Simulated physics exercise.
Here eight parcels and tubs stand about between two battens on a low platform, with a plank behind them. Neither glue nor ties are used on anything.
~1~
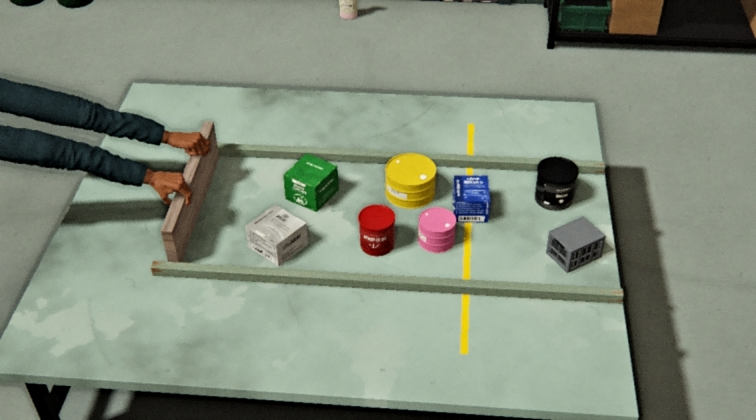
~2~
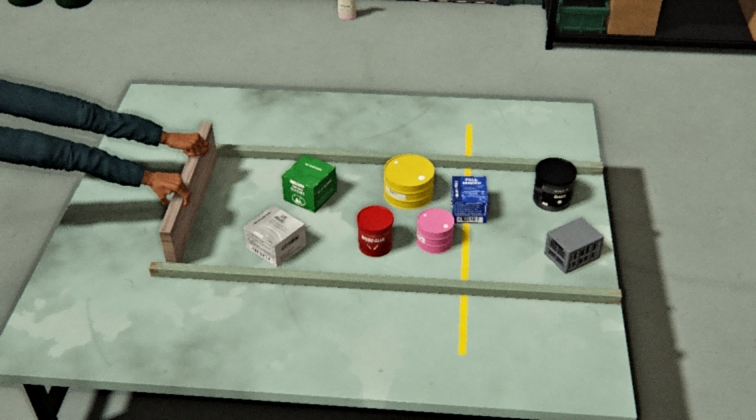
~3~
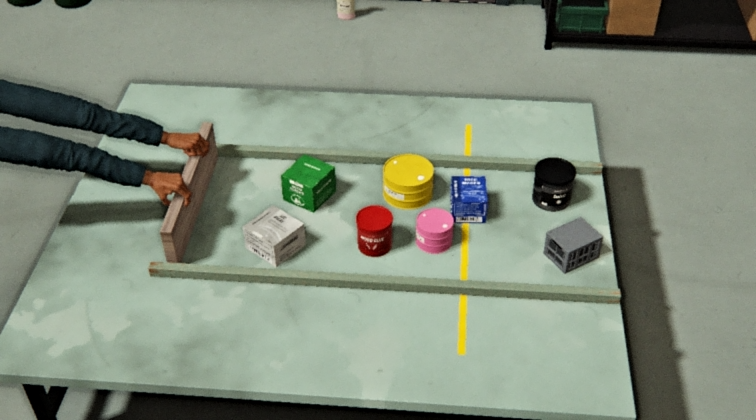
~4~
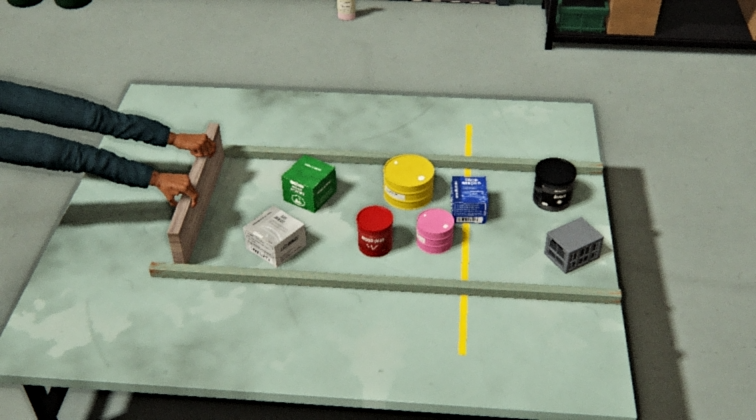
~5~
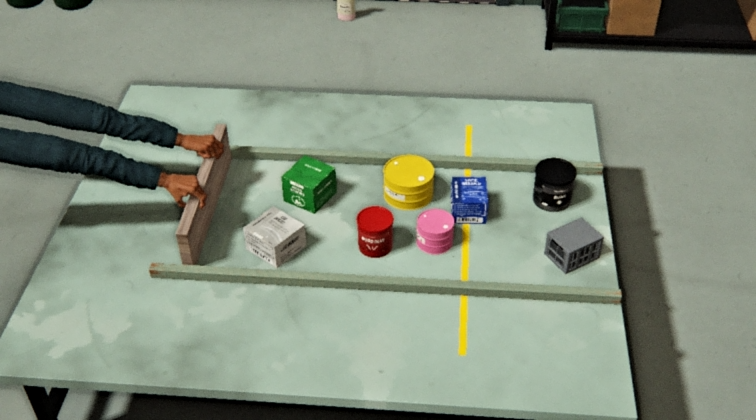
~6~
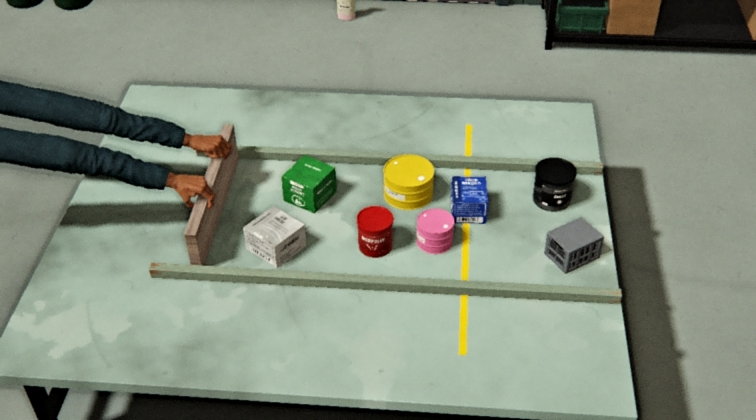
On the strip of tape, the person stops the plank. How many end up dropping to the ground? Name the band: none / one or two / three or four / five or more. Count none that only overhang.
Band: None.
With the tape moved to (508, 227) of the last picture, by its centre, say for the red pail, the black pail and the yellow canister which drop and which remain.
The red pail keeps its place, the black pail leaves the top and the yellow canister keeps its place.
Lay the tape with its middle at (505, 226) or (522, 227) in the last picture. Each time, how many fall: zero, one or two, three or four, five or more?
Count per tape, in the order given: One to two, then three or four.
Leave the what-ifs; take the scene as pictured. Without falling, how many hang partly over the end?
In total, 1 of them.
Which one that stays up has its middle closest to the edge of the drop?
That would be the grey crate.
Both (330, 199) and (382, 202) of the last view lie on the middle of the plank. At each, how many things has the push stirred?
At the first spot 3, then 6.
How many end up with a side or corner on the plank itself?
All in all, 2.
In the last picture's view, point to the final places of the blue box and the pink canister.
The blue box comes to rest close to (564, 213), while the pink canister rests close to (563, 242).
Soon after, none off yet; grey crate at rest near (574, 245); black pail at rest near (554, 185); blue box at rest near (469, 200).
Then, none off yet; grey crate at rest near (574, 245); black pail at rest near (554, 185); blue box moved about its own width near (519, 205).
At rest, the number that fall off is zero.
